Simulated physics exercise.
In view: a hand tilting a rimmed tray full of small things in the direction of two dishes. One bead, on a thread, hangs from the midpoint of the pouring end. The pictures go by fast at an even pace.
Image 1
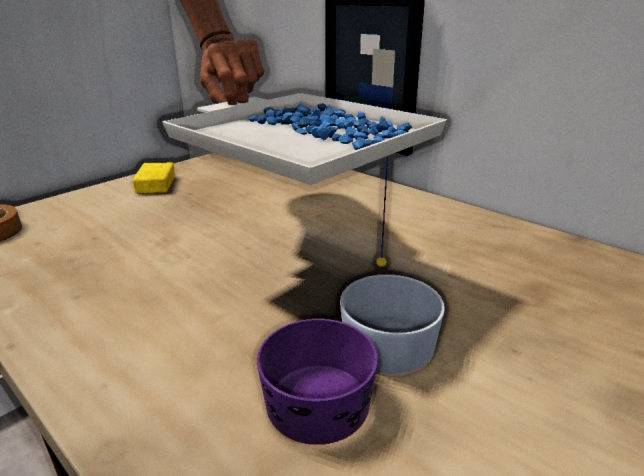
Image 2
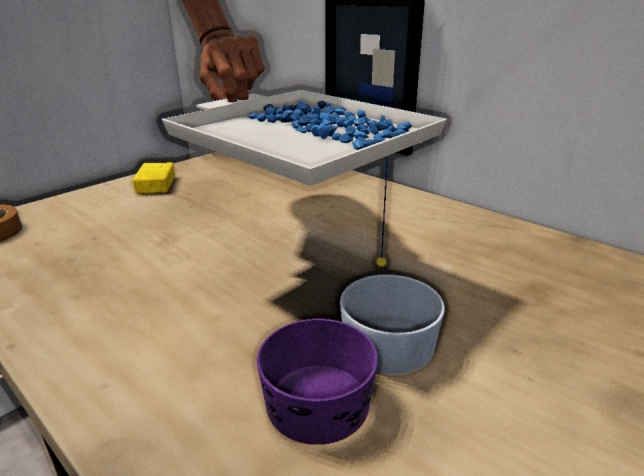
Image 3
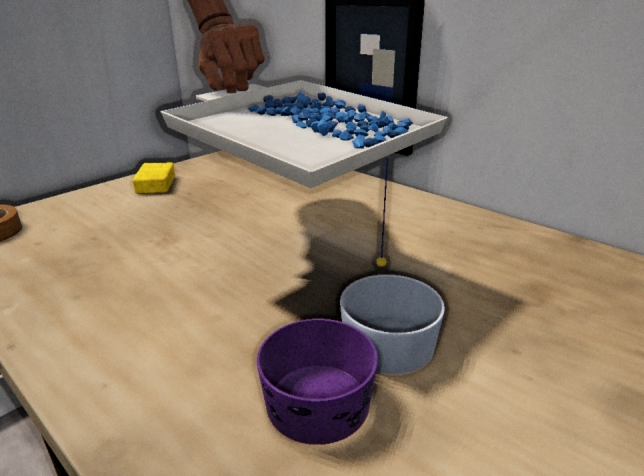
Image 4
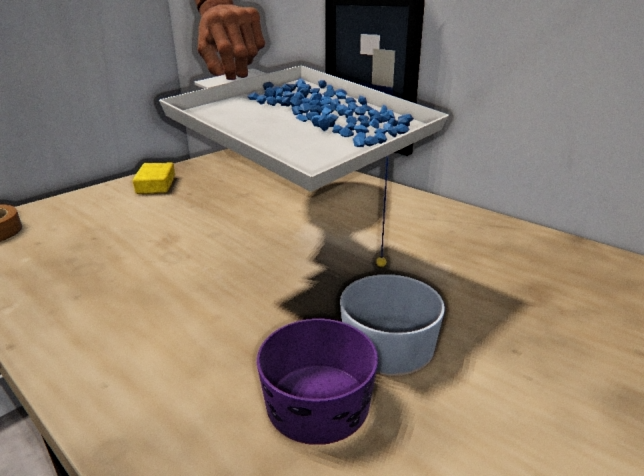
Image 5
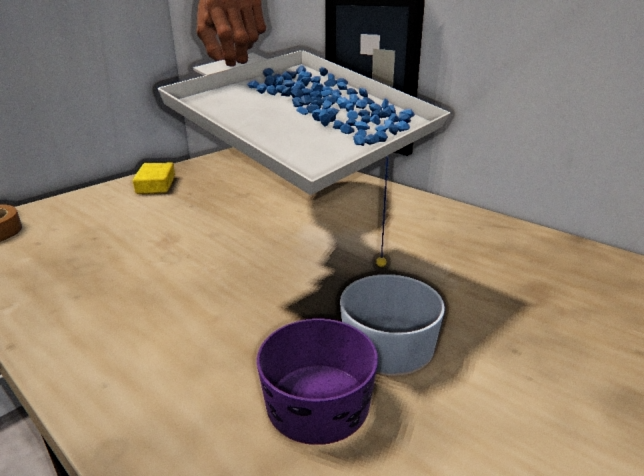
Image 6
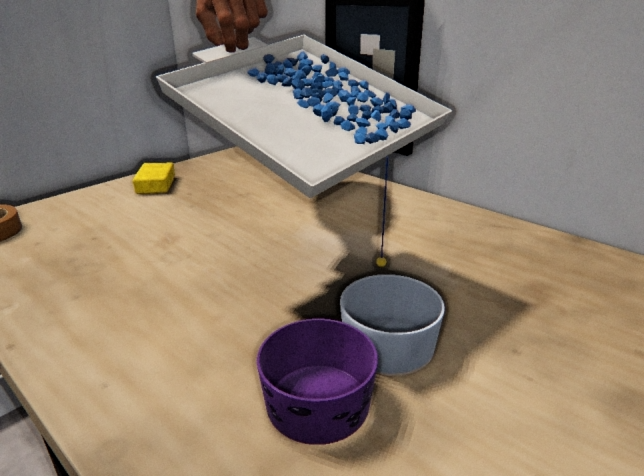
A brown hand gripping the far left edge of a white rimmed tray holds it level, then tilts it gradually toward the viewer, the near left corner dipping lowest while the blue stones stay bunched along the far right side. Below, on a pale wooden table seen from slightly above, sit a purple dish and a grey one, with a yellow block farther left. A small yellow bead hangs motionless on its thread, and the camera stays still.
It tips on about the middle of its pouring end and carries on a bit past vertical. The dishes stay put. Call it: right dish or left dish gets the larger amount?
Right dish.
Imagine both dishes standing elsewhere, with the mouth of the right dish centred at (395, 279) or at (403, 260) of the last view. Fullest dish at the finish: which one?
First left, then the left dish.
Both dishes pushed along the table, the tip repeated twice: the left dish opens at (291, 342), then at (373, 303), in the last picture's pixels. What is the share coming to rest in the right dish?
The first gives 40 %, the second 0 %.
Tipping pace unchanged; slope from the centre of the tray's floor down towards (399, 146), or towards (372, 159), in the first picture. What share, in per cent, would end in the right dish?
The share is 0 per cent in the first and 50 per cent in the second.
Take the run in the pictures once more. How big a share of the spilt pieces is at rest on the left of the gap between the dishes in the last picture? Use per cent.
I'd put it at close to 70 per cent.
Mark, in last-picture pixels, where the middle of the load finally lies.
Last view, resting centre - approx. (373, 351).
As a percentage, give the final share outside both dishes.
Roughly 30 in a hundred.
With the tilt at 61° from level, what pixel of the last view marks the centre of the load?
(361, 150).
Soon, tray tipped steeply; nearly all on the tray; a small part in the air.
A while on, tray tipped right over; about half on the tray; about a quarter in the left dish; about a quarter in the right dish; a small part outside both.
Towards the end, tray tipped past a quarter turn; about a quarter in the left dish; about half in the right dish; about a quarter outside both.
Finally, tray tipped past a quarter turn; about a quarter in the left dish; about half in the right dish; about a quarter outside both.
